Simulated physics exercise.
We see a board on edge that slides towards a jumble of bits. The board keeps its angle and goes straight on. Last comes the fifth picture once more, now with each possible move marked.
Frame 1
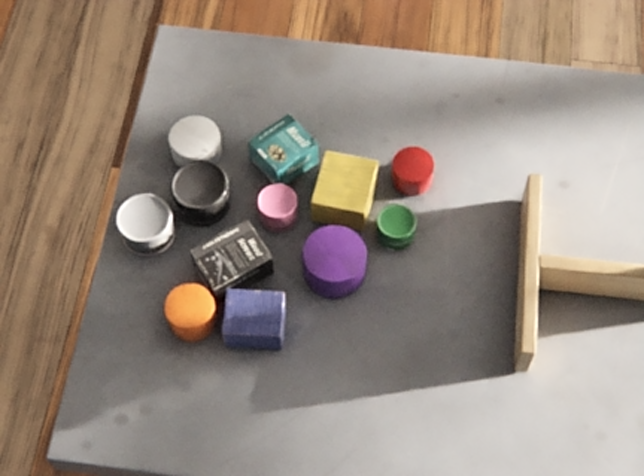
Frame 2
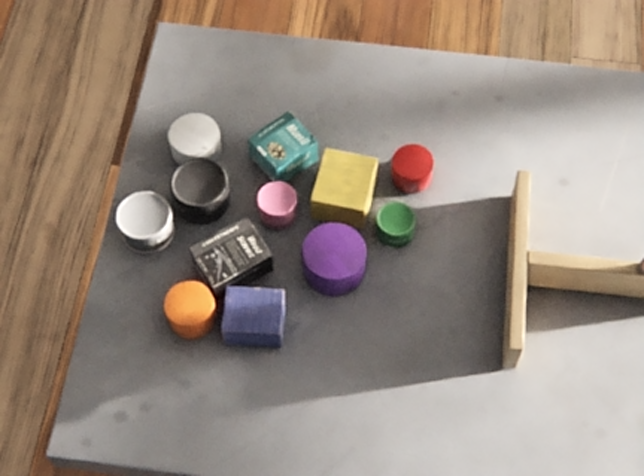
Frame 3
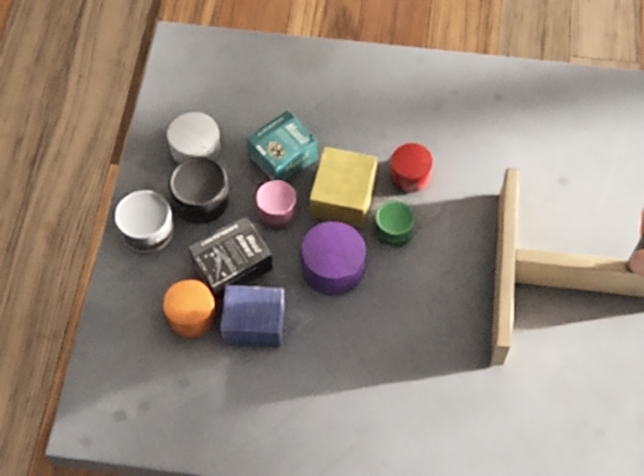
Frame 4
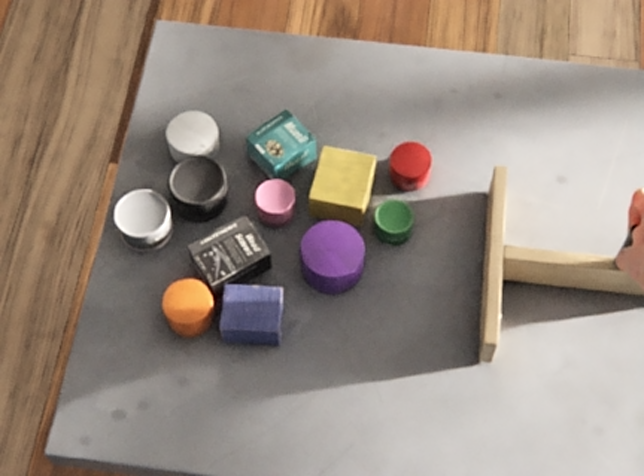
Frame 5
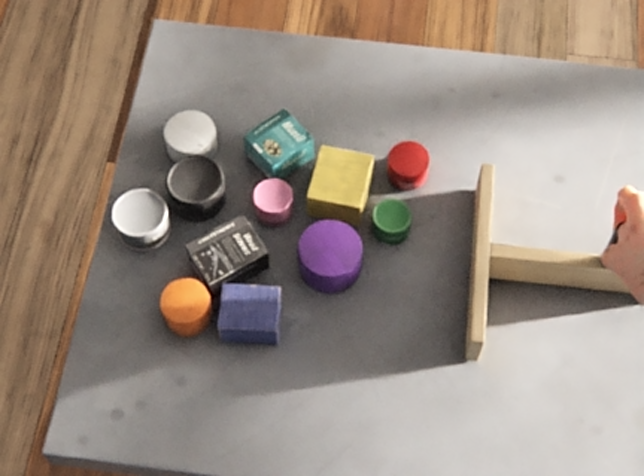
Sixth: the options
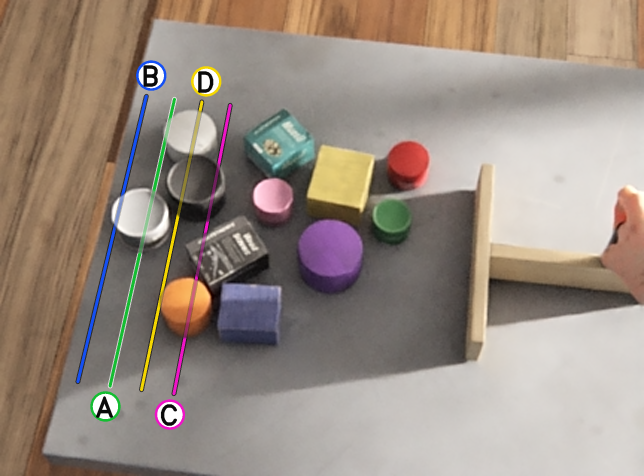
On a grey tabletop, a wooden board on edge with a long handle slides slowly left towards a cluster of colourful blocks, tins and boxes, which stays in place, as a hand gripping the handle comes into view at right.
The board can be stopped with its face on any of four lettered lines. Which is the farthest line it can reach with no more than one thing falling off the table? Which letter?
It can go as far as C.
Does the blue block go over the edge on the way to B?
Yes.
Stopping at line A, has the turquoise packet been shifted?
Yes.
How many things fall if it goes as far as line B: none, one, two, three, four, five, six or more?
By then, six or more.
On the copy, A at (145, 233); B at (114, 229); C at (204, 239); D at (174, 236).
On C. First, board (381, 237); red pot (386, 152); yellow block (329, 183).
Then, board (281, 226); grey tin (138, 219); black box (166, 257).
Finally, board (206, 217); grey tin (102, 218); black tub (123, 169); none fallen.
By contrast, A drops five; B drops nine; D drops four.
